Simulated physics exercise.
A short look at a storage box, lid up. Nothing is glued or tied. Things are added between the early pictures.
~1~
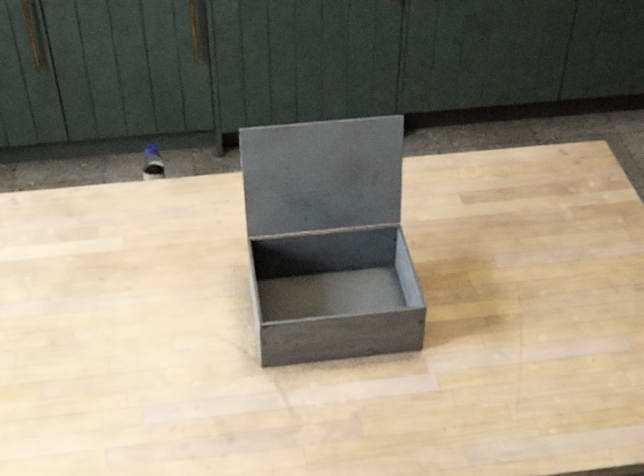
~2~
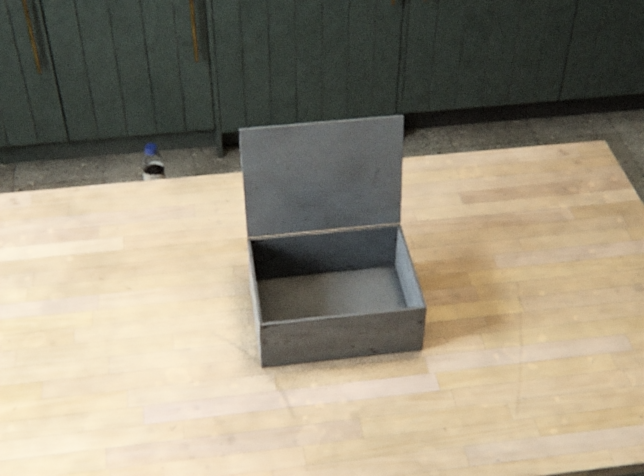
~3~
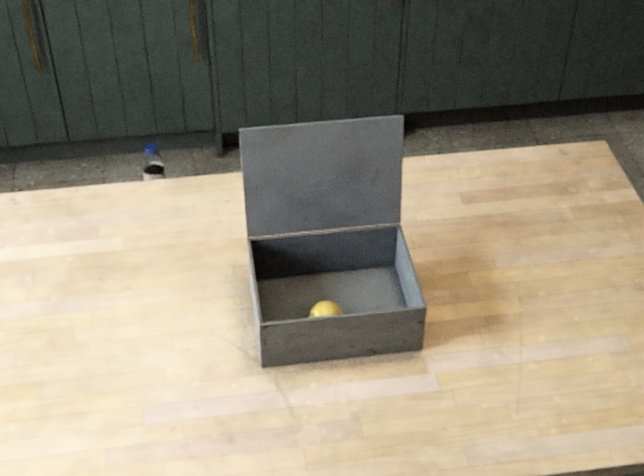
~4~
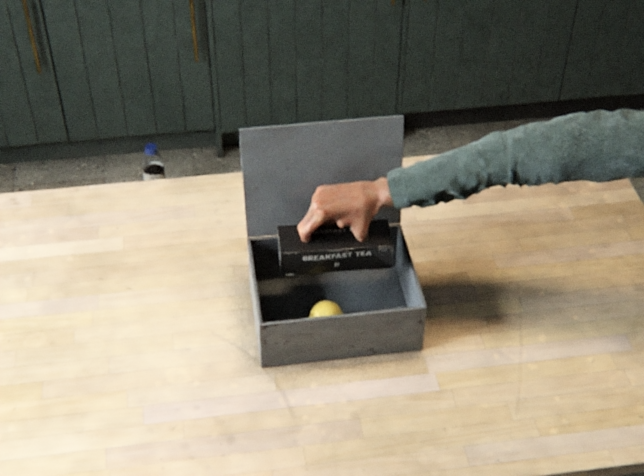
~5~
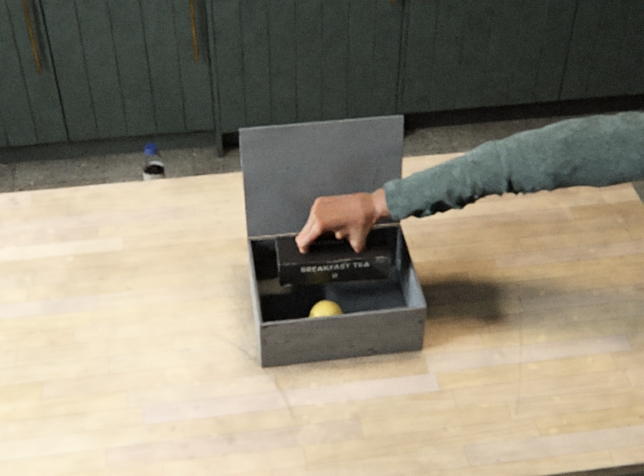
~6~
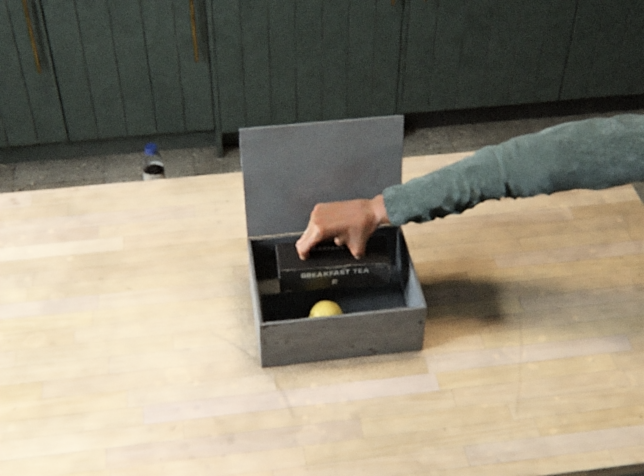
A yellow ball appears inside an open, empty gray box on a wooden table, near the front wall. Then a hand in a green sleeve, reaching in from the right, holds a black carton labeled "Breakfast Tea" over the back of the box and lowers it slightly inside, behind the ball, still gripping it.
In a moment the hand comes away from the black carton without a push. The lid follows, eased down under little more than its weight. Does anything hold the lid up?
The lid sits on the rim.
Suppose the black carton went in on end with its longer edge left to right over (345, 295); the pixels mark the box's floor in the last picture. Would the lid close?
Then it is held up.
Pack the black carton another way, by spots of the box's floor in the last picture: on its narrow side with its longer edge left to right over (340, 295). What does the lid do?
Then it shuts flat.
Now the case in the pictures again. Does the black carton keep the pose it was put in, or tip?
The black carton keeps its pose.
Then, 1.30 s later than the last frame, lid 78° above the rim; black carton moved a little near (332, 289).
Then, 1.90 s later than the last frame, lid 35° above the rim; black carton moved a little near (332, 289).
When it is over, lid shut; moved from the start, black carton; yellow lemon as before. End places, in pixels of the last picture, black carton near (332, 289).
